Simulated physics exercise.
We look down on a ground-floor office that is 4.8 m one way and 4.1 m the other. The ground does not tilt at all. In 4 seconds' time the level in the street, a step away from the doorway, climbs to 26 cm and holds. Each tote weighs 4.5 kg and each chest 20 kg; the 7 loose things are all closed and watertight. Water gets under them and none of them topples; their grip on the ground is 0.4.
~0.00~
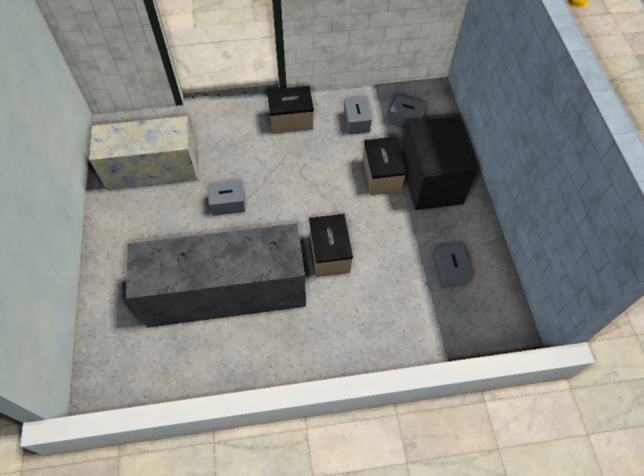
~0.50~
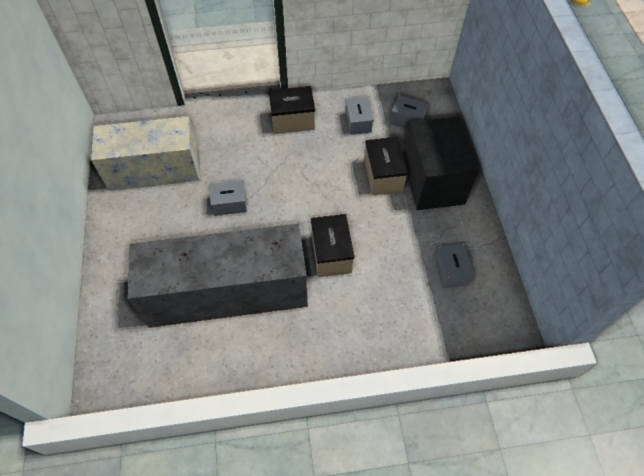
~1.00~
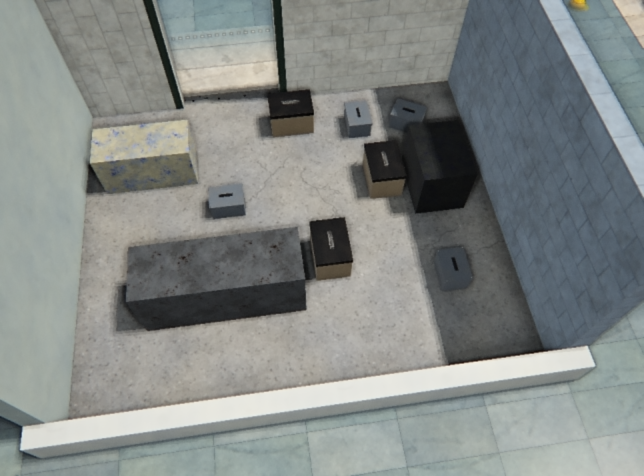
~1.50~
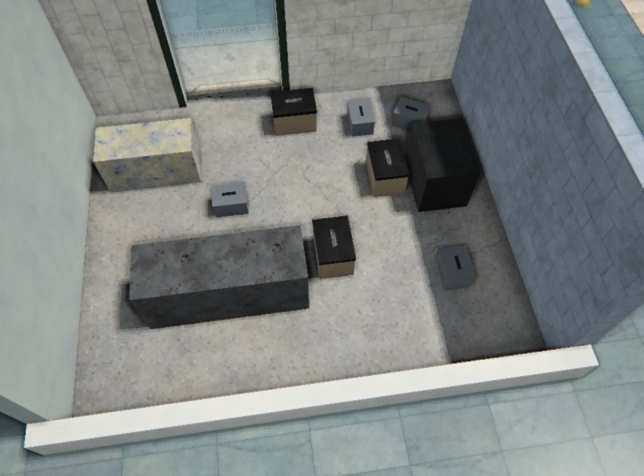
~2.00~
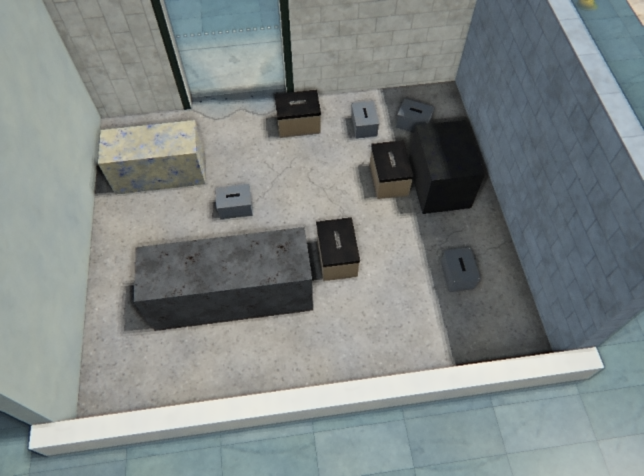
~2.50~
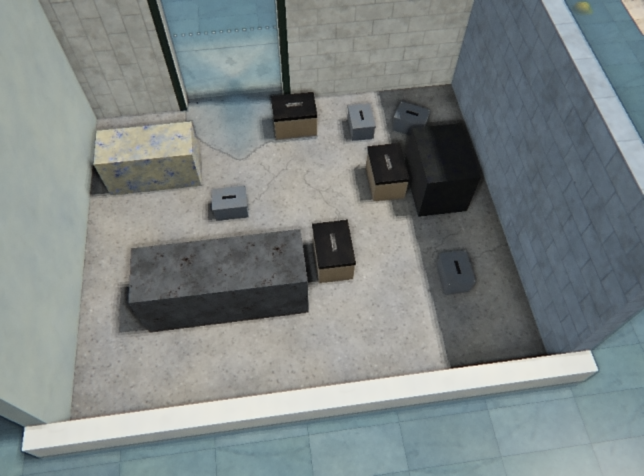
In a walled office seen from above, water covers the paving outside and seeps through the doorway.
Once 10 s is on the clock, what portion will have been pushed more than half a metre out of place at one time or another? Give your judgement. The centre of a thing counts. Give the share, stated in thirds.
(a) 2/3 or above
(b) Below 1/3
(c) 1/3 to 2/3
Answer: C.
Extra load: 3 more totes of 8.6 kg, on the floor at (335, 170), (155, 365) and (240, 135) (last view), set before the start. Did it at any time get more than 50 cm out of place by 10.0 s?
Taking them in the given order: Smaller, then smaller, then greater.
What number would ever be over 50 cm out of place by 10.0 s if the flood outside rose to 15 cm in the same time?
It would come to 1 of them.
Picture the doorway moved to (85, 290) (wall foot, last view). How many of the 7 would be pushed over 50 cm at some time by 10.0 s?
Result: 4.
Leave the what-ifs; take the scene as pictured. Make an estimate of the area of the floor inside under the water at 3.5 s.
Flooded: Near 3.0 m2.
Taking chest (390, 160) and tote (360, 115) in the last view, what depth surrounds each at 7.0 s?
First about 4 cm, second about 1 cm.
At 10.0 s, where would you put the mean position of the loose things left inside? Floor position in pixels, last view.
Centre of the remaining things: Roughly (378, 217).
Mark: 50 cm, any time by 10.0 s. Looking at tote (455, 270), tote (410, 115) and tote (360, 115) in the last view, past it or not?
Taking them in that order, the first is beyond the limit, the second within the limit and the third within the limit.
After 3.5 s 0 of 7 are over 50 cm from their spots; 0 afloat.
After 4.5 s 1 of 7 are over 50 cm from their spots; 1 afloat.
After 7.0 s 3 of 7 are over 50 cm from their spots; 1 afloat.
After 10.0 s 4 of 7 are over 50 cm from their spots, and 4 have been at some point; 4 afloat.
